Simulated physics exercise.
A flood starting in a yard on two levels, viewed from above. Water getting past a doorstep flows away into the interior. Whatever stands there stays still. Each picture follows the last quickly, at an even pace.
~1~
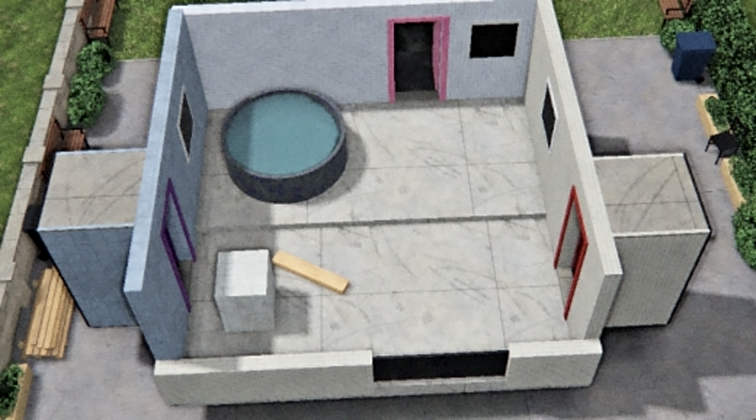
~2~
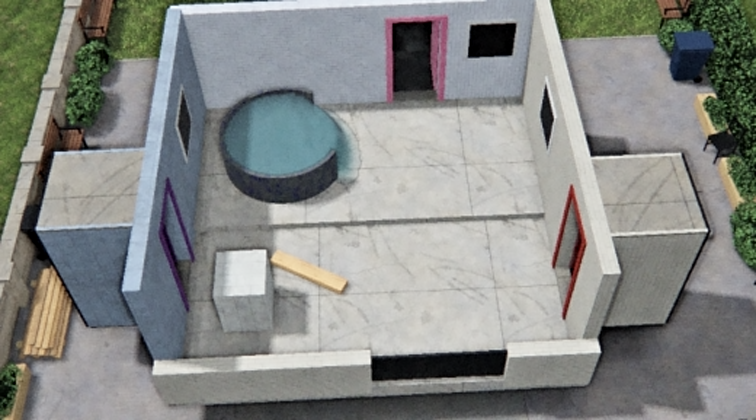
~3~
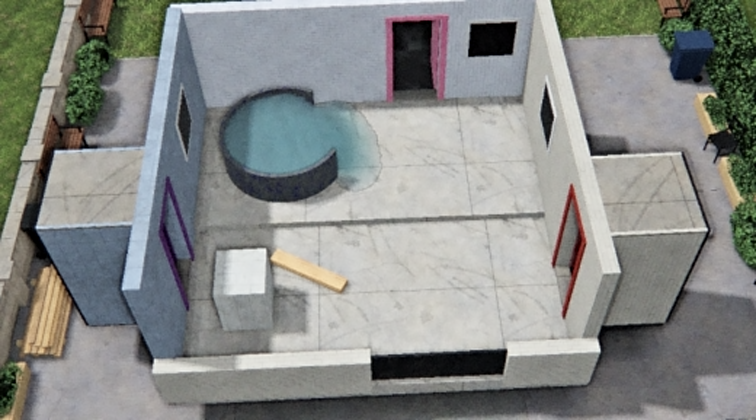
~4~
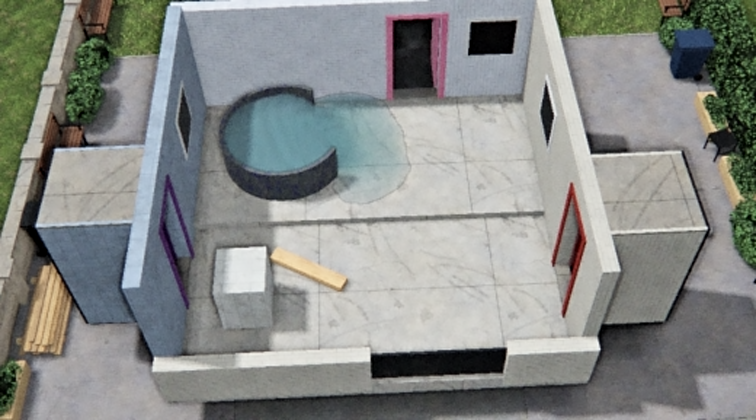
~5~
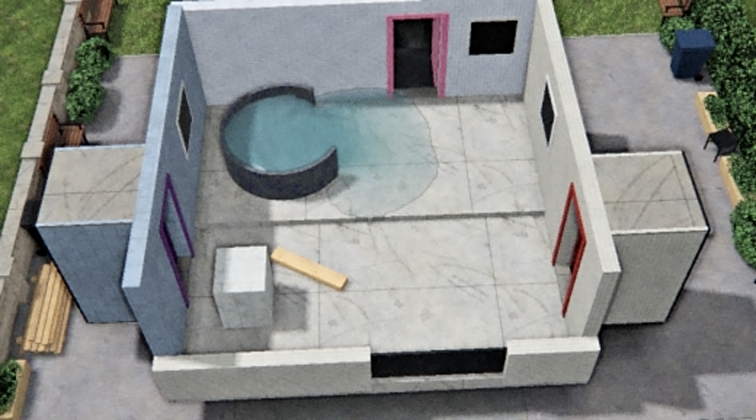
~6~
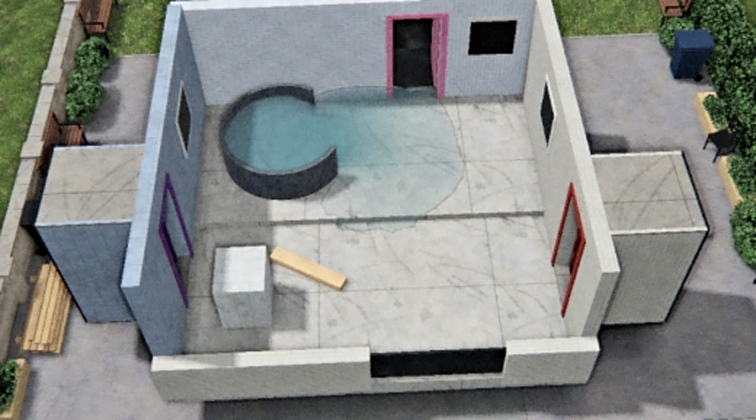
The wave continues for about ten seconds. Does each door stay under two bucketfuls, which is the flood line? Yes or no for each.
Pink door - no, it floods; purple door - yes, stays under; red door - no, it floods.
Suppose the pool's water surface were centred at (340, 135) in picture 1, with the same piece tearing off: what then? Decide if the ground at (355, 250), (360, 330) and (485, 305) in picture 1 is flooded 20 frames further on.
The three spots read left dry, left dry, swamped.
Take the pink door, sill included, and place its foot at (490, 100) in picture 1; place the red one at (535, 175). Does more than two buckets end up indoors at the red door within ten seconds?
Note - red door: Beyond the mark.
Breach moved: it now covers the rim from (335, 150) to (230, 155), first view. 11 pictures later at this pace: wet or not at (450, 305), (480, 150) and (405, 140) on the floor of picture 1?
One after the other: Awash, no water, dry.
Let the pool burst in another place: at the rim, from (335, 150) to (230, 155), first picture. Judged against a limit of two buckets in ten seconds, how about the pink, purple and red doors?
Pink door: Short of the mark; purple door: Beyond the mark; red door: Beyond the mark.
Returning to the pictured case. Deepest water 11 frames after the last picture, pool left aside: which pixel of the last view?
Around (515, 105).
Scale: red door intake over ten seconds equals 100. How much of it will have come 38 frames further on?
Estimate: Roughly 10 %.
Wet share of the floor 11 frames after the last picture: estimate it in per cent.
Some 40 per cent.
A moment on, water covers 35 % of the floor; the pink door over two buckets in, the purple door not reached, the red door not reached.
Next, water covers 40 % of the floor; the pink door over two buckets in, the purple door not reached, the red door wet at the sill, nothing in.
Then, water covers 45 % of the floor; the pink door far over two buckets in, the purple door not reached, the red door wet at the sill, nothing in.
Later, water covers 80 % of the floor; the pink door far over two buckets in, the purple door not reached, the red door under two buckets in.
In the end, water covers 90 % of the floor; the pink door far over two buckets in, the purple door wet at the sill, nothing in, the red door over two buckets in.
